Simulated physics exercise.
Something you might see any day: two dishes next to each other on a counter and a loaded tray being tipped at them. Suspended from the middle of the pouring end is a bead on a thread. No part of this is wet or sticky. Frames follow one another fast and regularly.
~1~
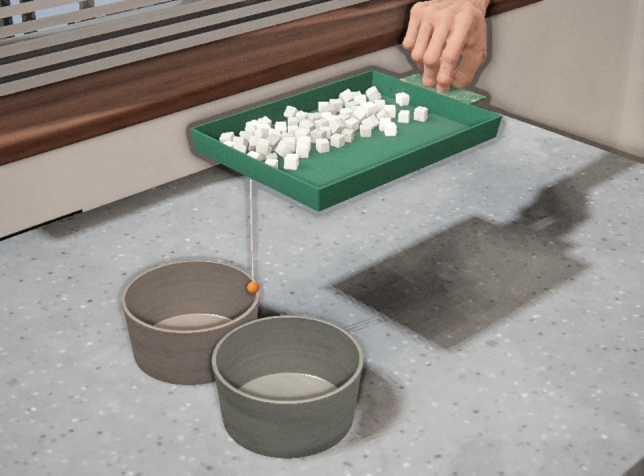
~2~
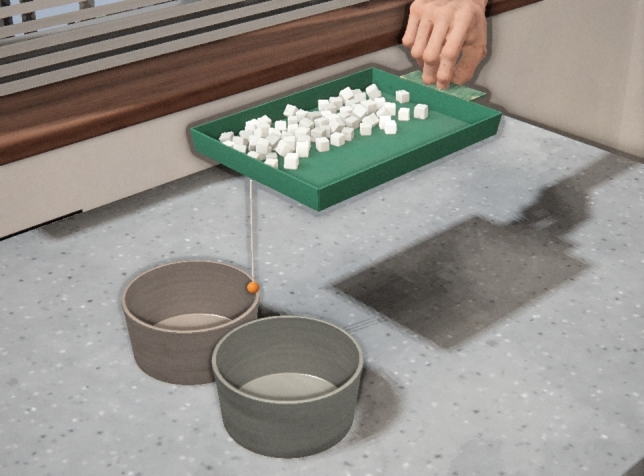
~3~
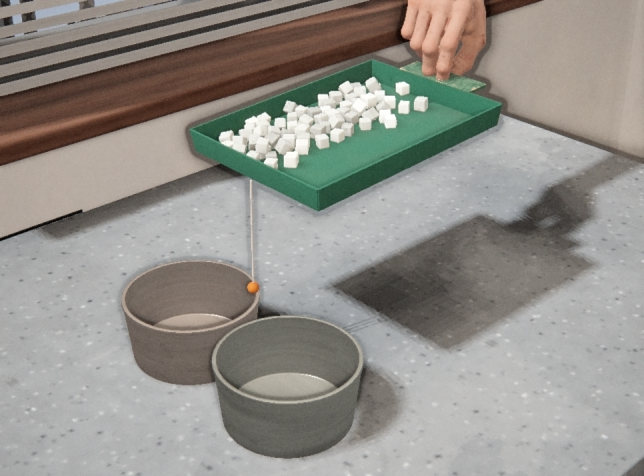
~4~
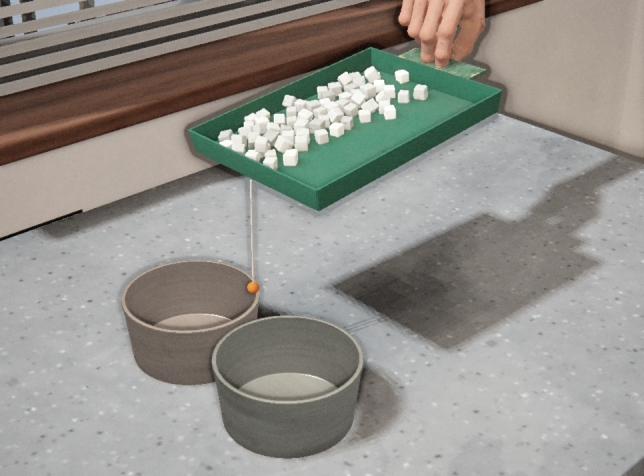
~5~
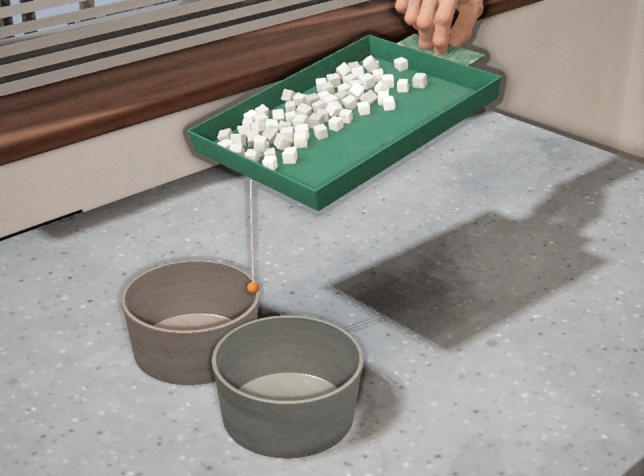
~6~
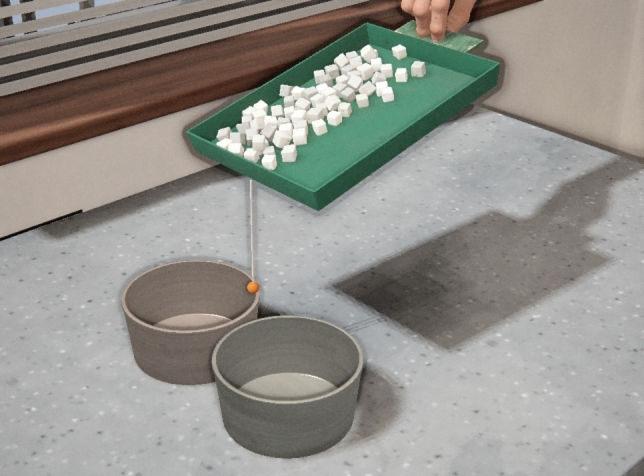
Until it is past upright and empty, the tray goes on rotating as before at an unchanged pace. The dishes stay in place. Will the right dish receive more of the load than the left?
No, the left dish does.
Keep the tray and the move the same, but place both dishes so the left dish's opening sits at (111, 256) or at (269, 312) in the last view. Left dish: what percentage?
0% for the first placement, 10% for the second.
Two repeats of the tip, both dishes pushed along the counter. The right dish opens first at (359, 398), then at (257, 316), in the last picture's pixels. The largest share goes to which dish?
The first time the left-side one comes out ahead, then the right-side one the second time.
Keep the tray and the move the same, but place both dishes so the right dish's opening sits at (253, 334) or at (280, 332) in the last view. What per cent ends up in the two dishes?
First placement near 60 percent, second near 40 percent.
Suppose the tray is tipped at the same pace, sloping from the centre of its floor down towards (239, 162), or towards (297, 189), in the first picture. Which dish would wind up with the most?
Try 1: The left-side dish; try 2: The right-side dish.
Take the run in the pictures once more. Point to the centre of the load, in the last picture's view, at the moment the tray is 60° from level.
I'd mark the middle close to (248, 122).
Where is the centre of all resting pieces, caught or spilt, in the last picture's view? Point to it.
(171, 361).
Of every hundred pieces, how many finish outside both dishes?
Around 40 in a hundred.
Soon after the last picture, tray tipped steeply; all on the tray.
A little later, tray tipped right over; nearly all on the tray; a stray few in the air.
Later still, tray tipped past a quarter turn; a small part in the right dish; about half in the left dish; about a third outside both.
At rest, tray tipped past a quarter turn; a small part in the right dish; about half in the left dish; about a third outside both.
